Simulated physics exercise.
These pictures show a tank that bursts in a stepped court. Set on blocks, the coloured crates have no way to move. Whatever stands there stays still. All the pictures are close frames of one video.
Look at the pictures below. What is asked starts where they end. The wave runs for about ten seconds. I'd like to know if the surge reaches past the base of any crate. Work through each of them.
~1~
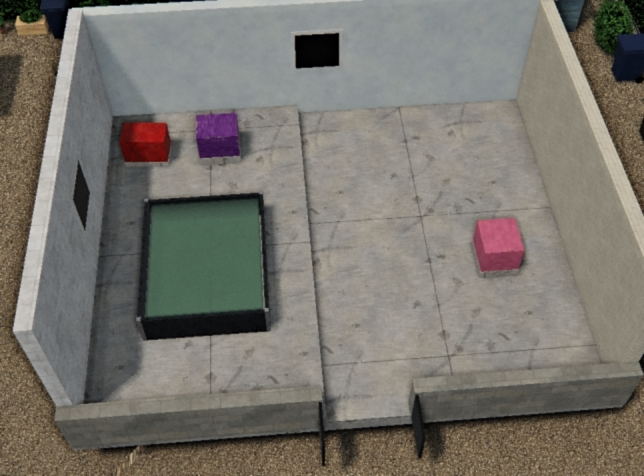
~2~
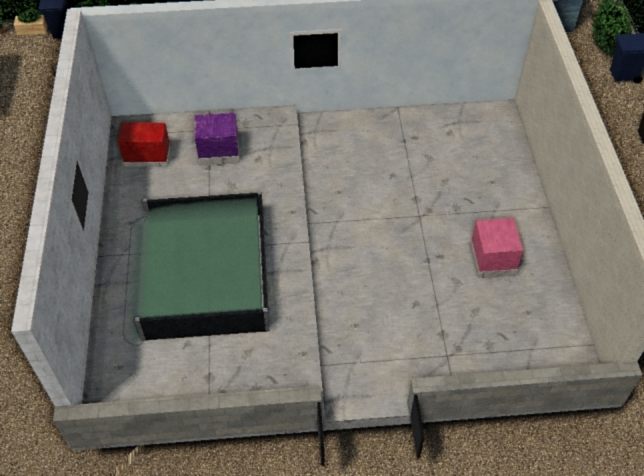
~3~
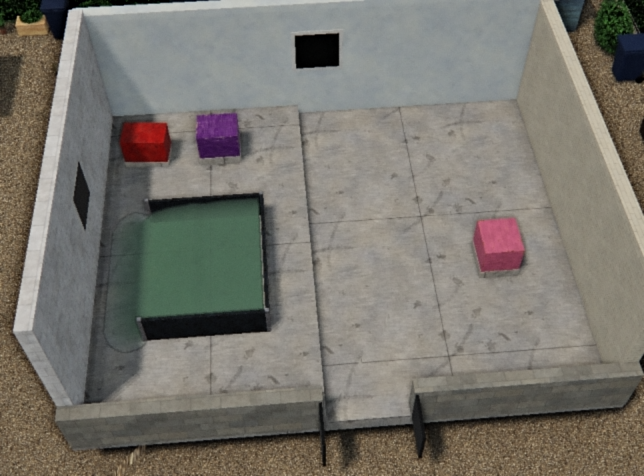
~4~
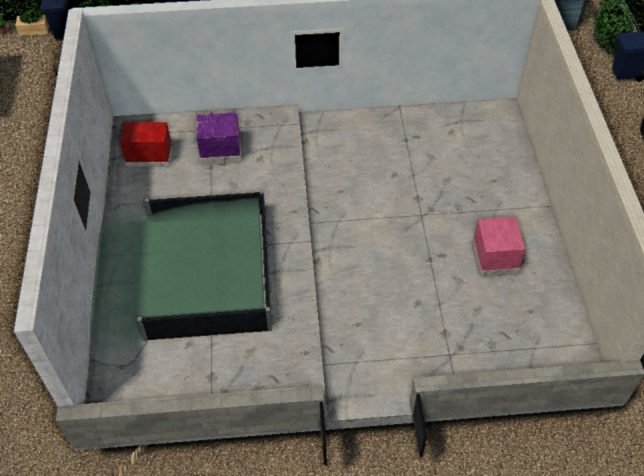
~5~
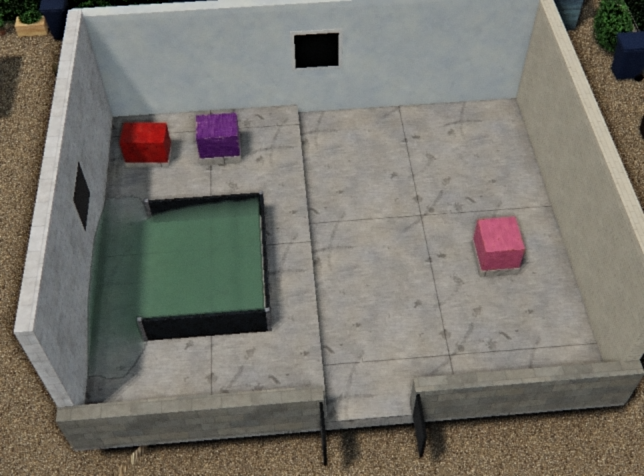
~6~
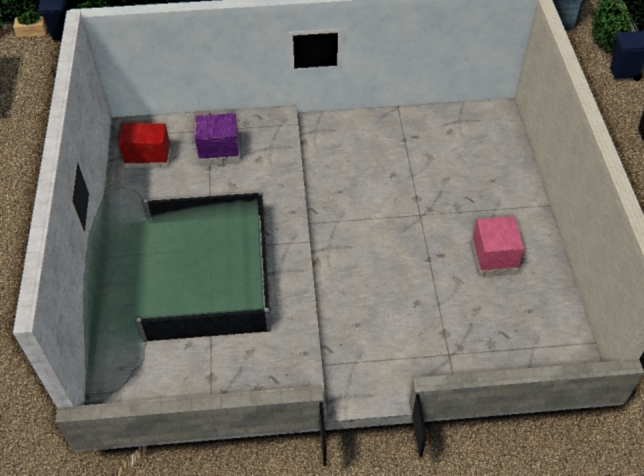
Result: Pink crate: A dry one. Red crate: A wet one. Purple crate: A dry one.
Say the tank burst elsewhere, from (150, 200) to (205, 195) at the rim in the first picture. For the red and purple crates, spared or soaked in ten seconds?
Red crate: Overtopped; purple crate: Overtopped.
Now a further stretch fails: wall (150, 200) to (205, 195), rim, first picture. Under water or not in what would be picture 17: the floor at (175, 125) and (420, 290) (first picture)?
In the order asked: Swamped and left untouched.
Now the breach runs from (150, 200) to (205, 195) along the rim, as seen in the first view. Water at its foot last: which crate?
That is the pink one.
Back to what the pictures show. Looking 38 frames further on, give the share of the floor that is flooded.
About 80 %.
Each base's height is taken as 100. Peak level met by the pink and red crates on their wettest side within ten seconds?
40 and 220 %, roughly.
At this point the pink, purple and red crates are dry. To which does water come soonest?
First to get wet: The red one.
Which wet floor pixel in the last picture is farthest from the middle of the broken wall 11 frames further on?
I'd say around (112, 120).
A moment on, water covers 10 % of the floor; the pink crate not reached, the red crate water round its plinth, the purple crate not reached.
Next, water covers 15 % of the floor; the pink crate not reached, the red crate water round its plinth, the purple crate water round its plinth.
Then, water covers 40 % of the floor; the pink crate not reached, the red crate water round its plinth, the purple crate water round its plinth.
Later, water covers 80 % of the floor; the pink crate water round its plinth, the red crate water round its plinth, the purple crate water round its plinth.
In the end, water covers 90 % of the floor; the pink crate stayed above the water, the red crate was topped, the purple crate stayed above the water.
